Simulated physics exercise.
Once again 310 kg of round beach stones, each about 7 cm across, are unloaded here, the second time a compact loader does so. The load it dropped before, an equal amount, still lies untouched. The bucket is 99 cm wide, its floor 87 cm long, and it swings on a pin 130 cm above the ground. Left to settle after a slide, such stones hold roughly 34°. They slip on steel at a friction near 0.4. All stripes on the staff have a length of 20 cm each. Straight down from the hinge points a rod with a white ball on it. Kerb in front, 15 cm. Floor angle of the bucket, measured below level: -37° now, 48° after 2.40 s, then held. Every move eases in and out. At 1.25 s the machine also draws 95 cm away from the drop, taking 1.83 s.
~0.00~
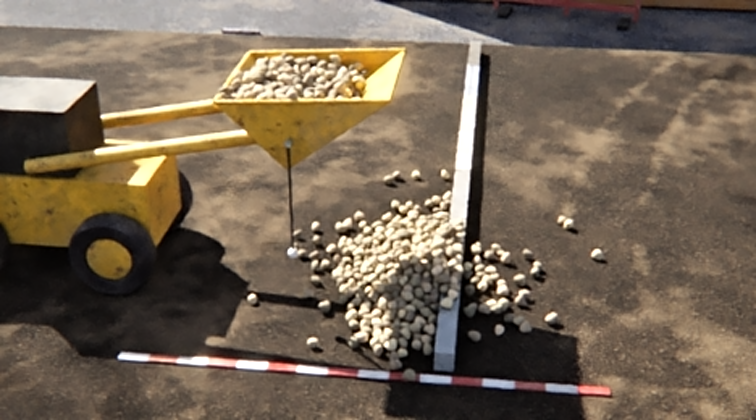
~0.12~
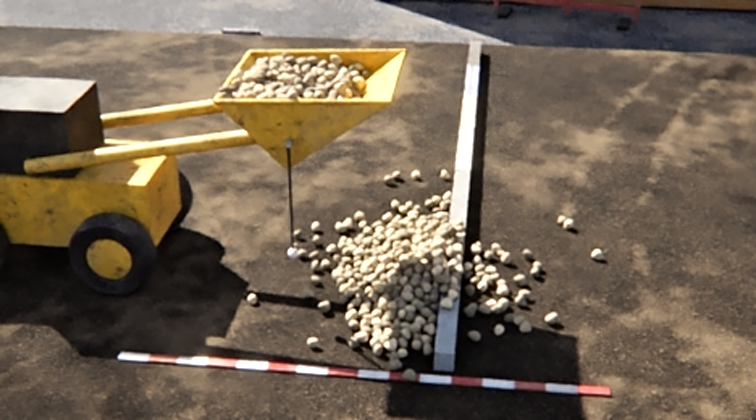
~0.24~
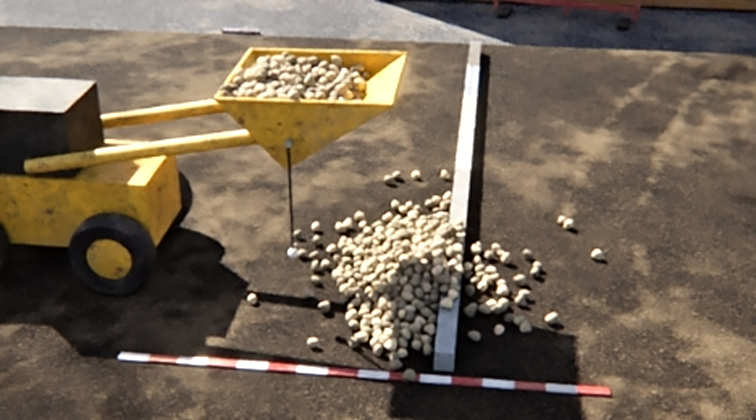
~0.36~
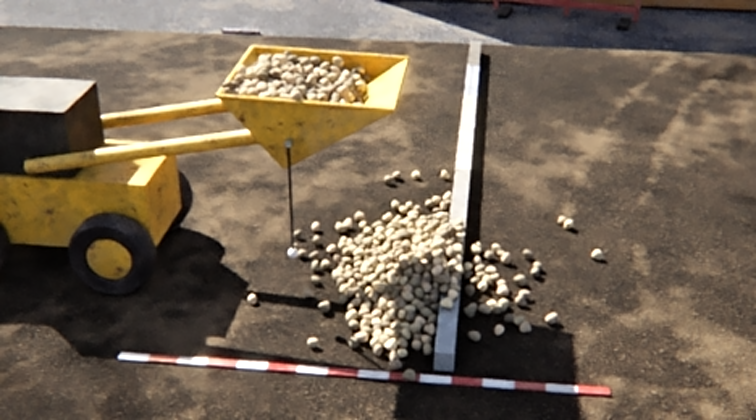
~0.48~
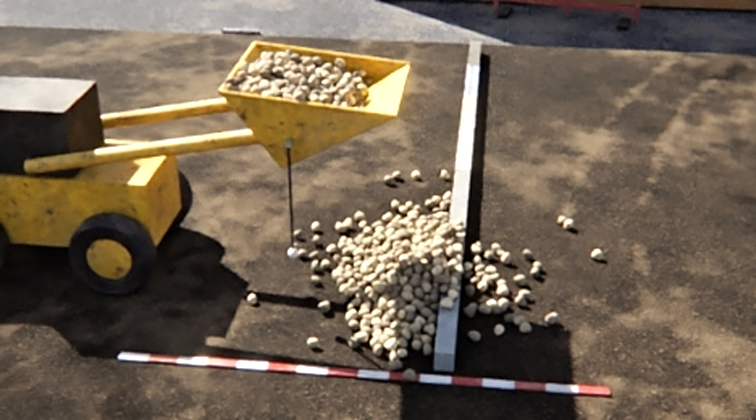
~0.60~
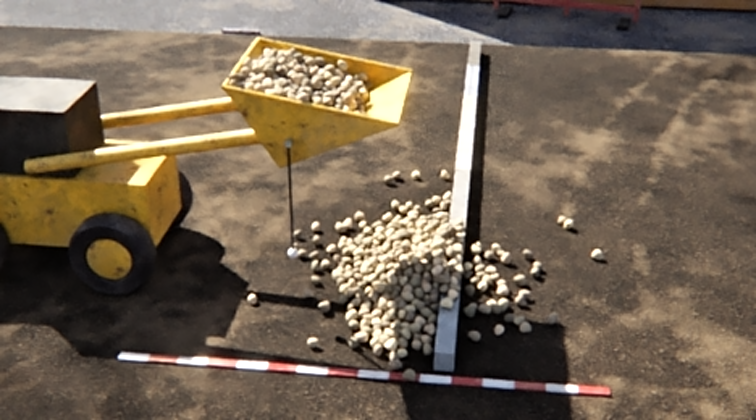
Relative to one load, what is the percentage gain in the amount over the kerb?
A gain of about 3 per cent.
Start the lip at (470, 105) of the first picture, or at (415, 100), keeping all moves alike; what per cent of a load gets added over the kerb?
Near 55 in a hundred first, near 15 in a hundred second.
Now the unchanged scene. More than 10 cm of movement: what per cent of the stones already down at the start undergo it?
About 10 %.
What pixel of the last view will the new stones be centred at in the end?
Their centre ends up near (367, 259).
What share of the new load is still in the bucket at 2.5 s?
Held: Around 0 % of the load.
After 1.8 s the floor is at 35°; in per cent of one load, 54 in the bucket, 139 on this side of the kerb, 7 over the kerb; the foremost stones are at (552, 265).
After 2.5 s the floor is at 48°; in per cent of one load, 0 in the bucket, 191 on this side of the kerb, 9 over the kerb; the foremost stones are at (553, 259).
After 3.5 s the floor is at 48°; in per cent of one load, 0 in the bucket, 190 on this side of the kerb, 10 over the kerb; the foremost stones are at (553, 262).
After 6.1 s the floor is at 48°; in per cent of one load, 0 in the bucket, 190 on this side of the kerb, 10 over the kerb; the foremost stones are at (553, 262). Net gain over the kerb, 3.
